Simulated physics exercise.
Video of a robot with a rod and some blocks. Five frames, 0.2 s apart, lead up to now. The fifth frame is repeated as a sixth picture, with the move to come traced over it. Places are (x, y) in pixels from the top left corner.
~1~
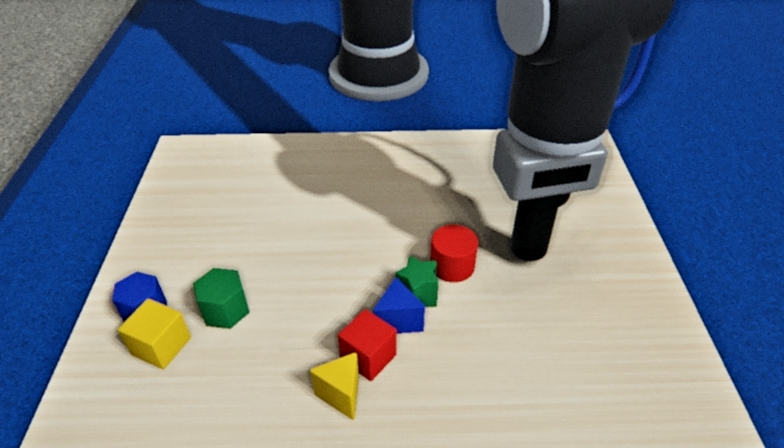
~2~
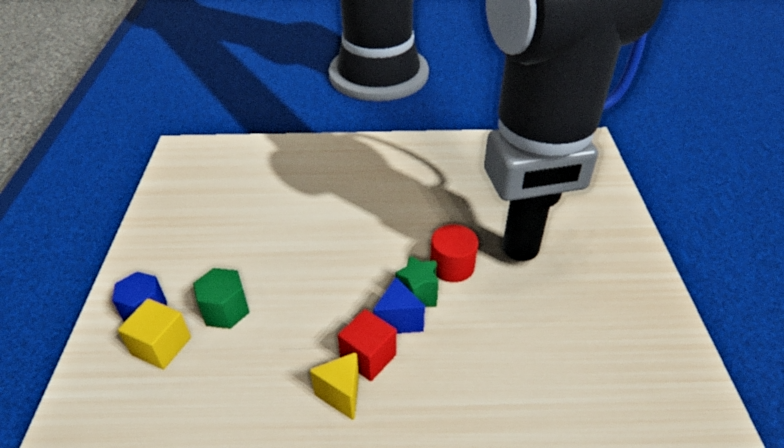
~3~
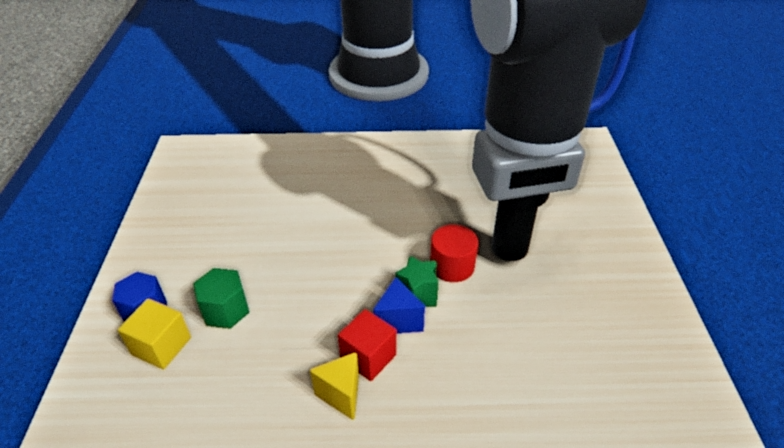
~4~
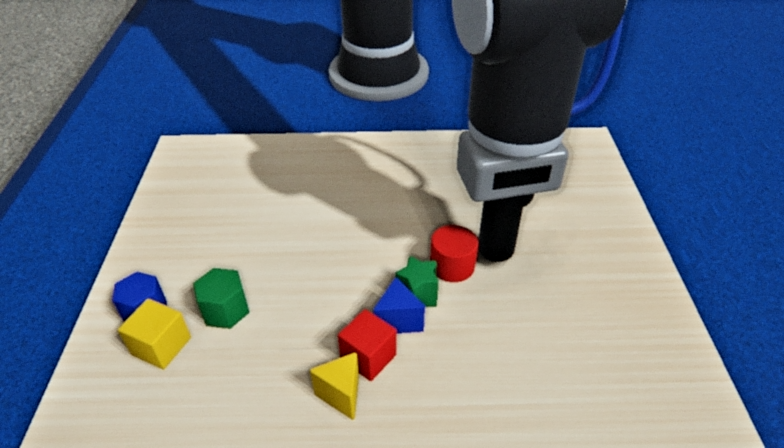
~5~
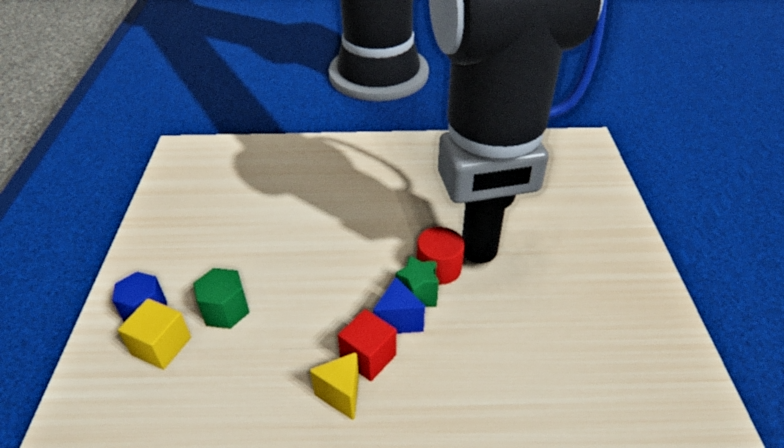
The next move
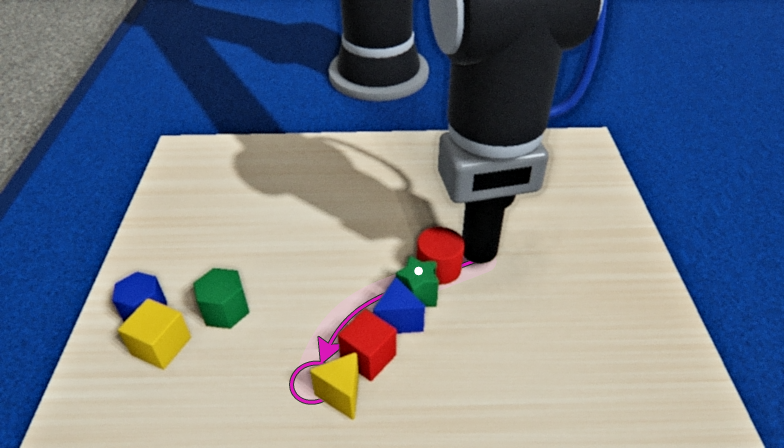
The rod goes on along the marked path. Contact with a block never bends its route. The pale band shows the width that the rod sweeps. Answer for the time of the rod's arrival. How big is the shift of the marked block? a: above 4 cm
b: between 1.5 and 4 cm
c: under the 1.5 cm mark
My pick is a.
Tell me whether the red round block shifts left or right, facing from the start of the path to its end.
Sideways shift: Right.
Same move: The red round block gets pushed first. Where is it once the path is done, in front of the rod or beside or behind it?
Answer: Slipped away.
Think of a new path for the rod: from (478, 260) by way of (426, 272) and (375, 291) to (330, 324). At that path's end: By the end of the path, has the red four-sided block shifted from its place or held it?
Well, the red four-sided block shifts from its place.
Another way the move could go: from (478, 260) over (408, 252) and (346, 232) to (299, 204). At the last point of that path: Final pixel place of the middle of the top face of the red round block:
Somewhere near (363, 248).
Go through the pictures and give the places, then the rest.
Rod's lower end (528, 249); yellow triangle (339, 372); blue triangle (398, 297); green star (419, 271); red round block (455, 240), in the first picture.
Rod (520, 249); blocks still, in the second picture.
Rod (510, 250); blocks still, in the third picture.
Rod (496, 250); blocks still, in the fourth picture.
Rod (479, 252); yellow triangle (339, 372); blue triangle (398, 297); green star (419, 271); red round block (441, 242), in the fifth picture.
Drawn move, from (478, 260) over (413, 284) and (350, 317) to (314, 382); the dot is on the green star.
What follows on the original path. One third of the way, rod (413, 276); yellow triangle (335, 377); blue triangle (394, 308), turned 40° anticlockwise; green star (389, 280), turned 45° anticlockwise; red round block (375, 242).
Two thirds of the way, rod (348, 311); yellow triangle (334, 377); blue triangle (391, 318), turned 75° anticlockwise; green star (321, 319), turned 55° anticlockwise; red round block (359, 243).
At the end, rod (312, 375); yellow triangle (334, 382); blue triangle (392, 317), turned 75° anticlockwise; green star (275, 383), turned 40° anticlockwise; red round block (359, 243).
